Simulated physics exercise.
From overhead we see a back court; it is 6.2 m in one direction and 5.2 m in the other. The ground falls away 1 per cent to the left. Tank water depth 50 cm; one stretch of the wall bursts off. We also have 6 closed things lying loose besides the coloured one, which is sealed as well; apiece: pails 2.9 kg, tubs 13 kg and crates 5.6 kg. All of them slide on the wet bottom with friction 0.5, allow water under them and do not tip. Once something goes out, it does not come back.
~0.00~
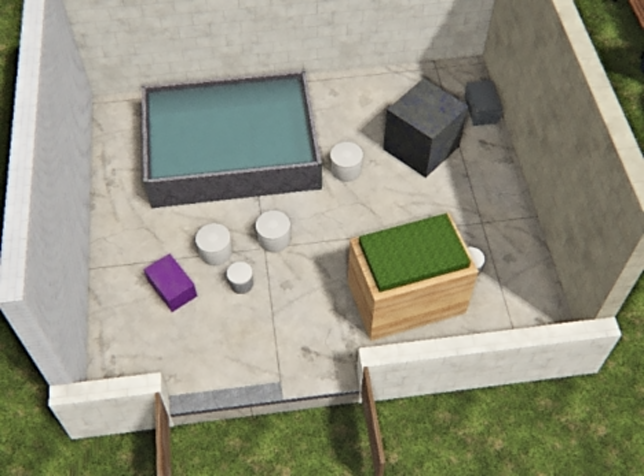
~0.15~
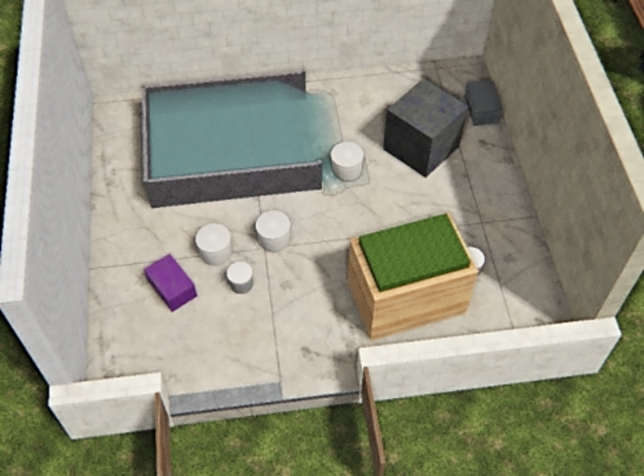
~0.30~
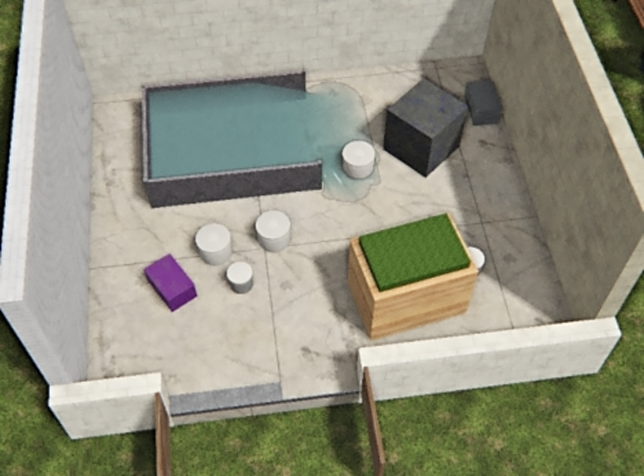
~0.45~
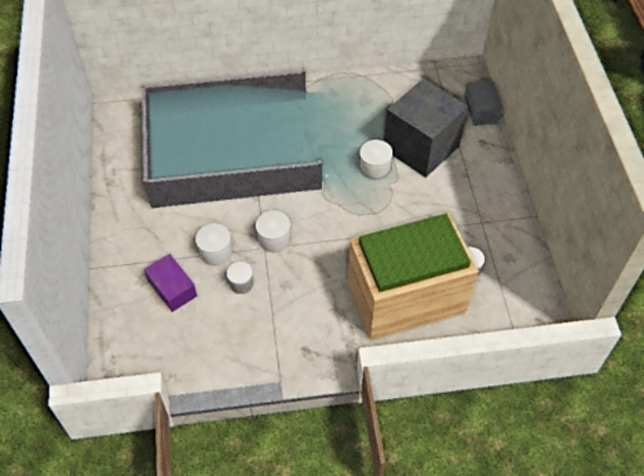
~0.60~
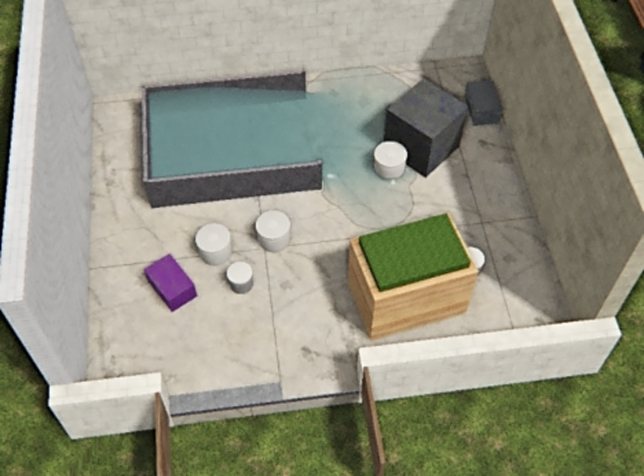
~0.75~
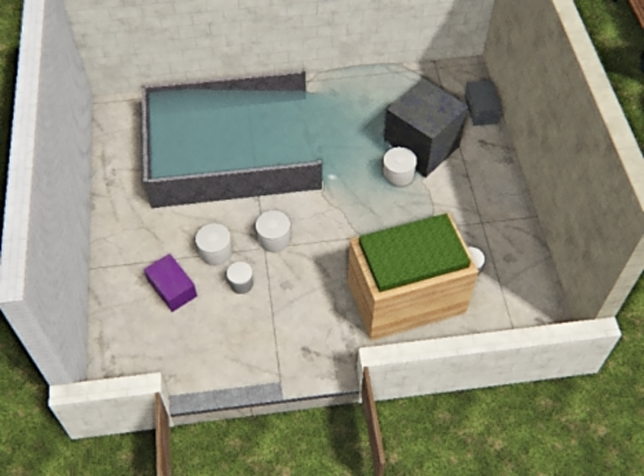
In a walled back court, the right side of a water tank burst open and water spread across the paving, pushing one white tub rightward beside the dark crate while the purple crate stayed still.
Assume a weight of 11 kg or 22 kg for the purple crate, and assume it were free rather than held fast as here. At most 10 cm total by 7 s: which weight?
To my eye, it needs the heavier setting.
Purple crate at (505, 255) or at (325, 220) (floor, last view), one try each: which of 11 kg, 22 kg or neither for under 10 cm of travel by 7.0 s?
No option, then heavy one only.
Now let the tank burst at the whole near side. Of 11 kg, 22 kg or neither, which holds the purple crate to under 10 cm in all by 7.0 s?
Then, in short, both are too little.
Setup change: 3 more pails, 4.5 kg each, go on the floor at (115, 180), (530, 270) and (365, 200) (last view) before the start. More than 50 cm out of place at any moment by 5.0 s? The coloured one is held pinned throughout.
Going through them in that order, the answers are not too far, too far and too far.
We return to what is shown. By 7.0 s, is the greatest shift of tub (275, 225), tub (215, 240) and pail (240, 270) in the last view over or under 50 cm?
Below the mark, below the mark, beyond the mark.
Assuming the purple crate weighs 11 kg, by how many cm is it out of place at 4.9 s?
It would be some 0 cm from its spot.
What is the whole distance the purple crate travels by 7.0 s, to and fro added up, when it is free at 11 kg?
Total path: Roughly 50 cm.
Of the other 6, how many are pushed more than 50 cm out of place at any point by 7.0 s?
I make that 4.
After 1.4 s the purple crate would be 0 cm from its start with 11 kg and 0 cm from its start with 22 kg; 0 cm of water round it then.
After 3.1 s the purple crate would be 0 cm from its start with 11 kg and 0 cm from its start with 22 kg; 0 cm of water round it then.
After 4.9 s the purple crate would be 0 cm from its start with 11 kg and 0 cm from its start with 22 kg; 2 cm of water round it then.
After 7.0 s the purple crate would be 48 cm from its start with 11 kg and 0 cm from its start with 22 kg; 4 cm of water round it then.
